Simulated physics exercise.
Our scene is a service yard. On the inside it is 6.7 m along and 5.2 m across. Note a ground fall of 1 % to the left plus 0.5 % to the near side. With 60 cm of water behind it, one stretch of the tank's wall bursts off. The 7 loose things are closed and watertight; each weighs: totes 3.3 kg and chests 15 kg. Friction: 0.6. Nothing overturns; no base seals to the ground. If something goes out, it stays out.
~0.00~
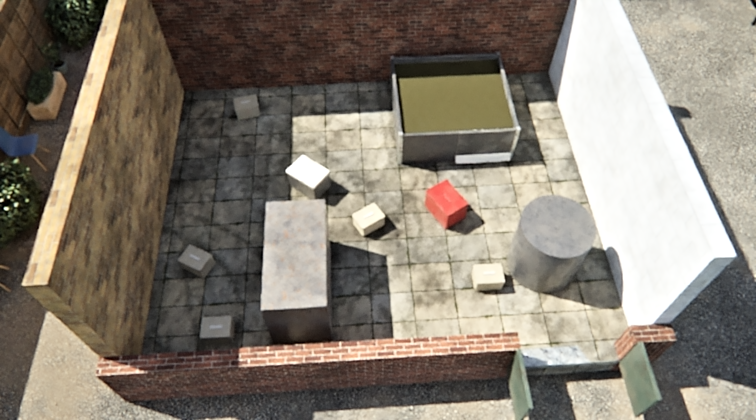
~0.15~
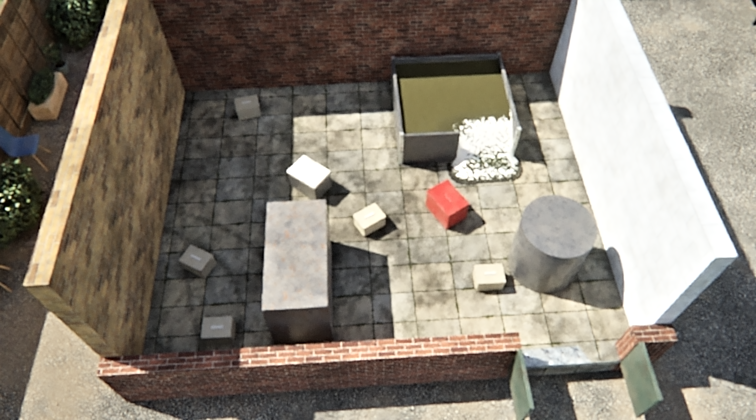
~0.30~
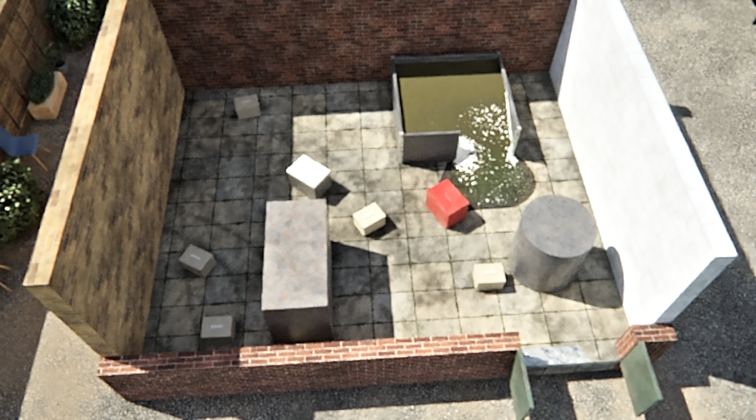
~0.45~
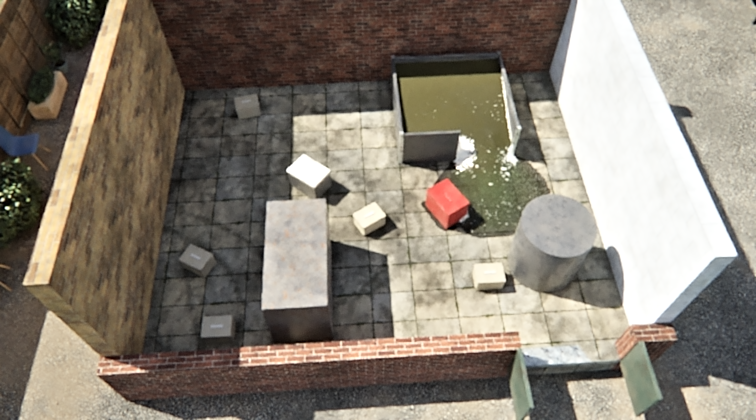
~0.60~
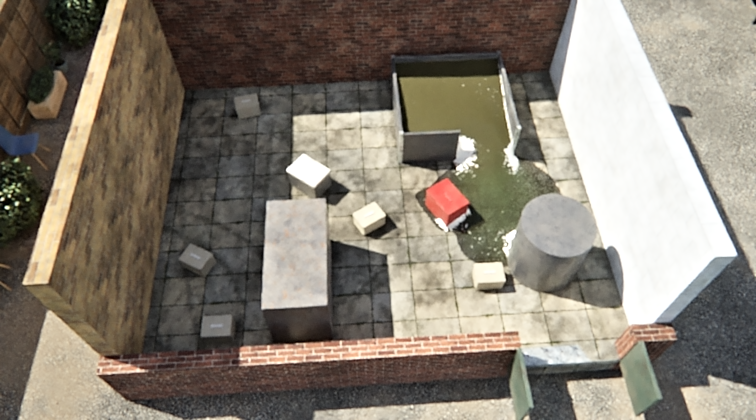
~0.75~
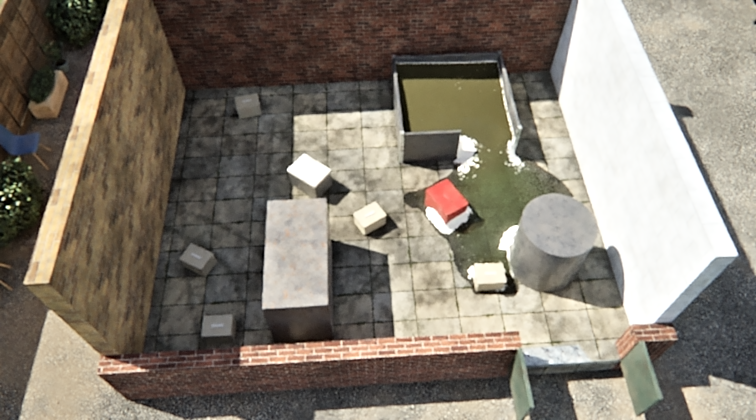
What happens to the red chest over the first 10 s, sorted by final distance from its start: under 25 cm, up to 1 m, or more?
It's going to shift a modest amount, I think.
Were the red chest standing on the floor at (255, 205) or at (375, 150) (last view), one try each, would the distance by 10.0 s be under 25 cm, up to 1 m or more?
One after the other: It stays more or less still, and then it stays more or less still.
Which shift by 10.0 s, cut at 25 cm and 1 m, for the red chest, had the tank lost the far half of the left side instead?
What happens next is that the red chest does not really budge.
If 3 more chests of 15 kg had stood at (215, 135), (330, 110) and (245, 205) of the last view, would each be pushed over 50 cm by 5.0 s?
One by one: Below the mark, below the mark, below the mark.
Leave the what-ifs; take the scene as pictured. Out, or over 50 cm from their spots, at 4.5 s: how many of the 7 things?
3.
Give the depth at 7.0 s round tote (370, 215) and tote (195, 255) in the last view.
Depth approx. 3 cm / 2 cm.
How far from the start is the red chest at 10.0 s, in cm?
About 40 cm.
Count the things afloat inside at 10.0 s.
At that time, 2.
After 2.0 s the red chest is near (424, 204), 0.4 m from its start, aground; 0 of 7 are out; 1 afloat.
After 4.5 s the red chest is near (422, 204), 0.4 m from its start, aground; 1 of 7 are out; 0 afloat.
After 7.0 s the red chest is near (422, 204), 0.4 m from its start, aground; 1 of 7 are out; 1 afloat.
After 10.0 s the red chest is near (422, 204), 0.4 m from its start, aground; 1 of 7 are out; 2 afloat.
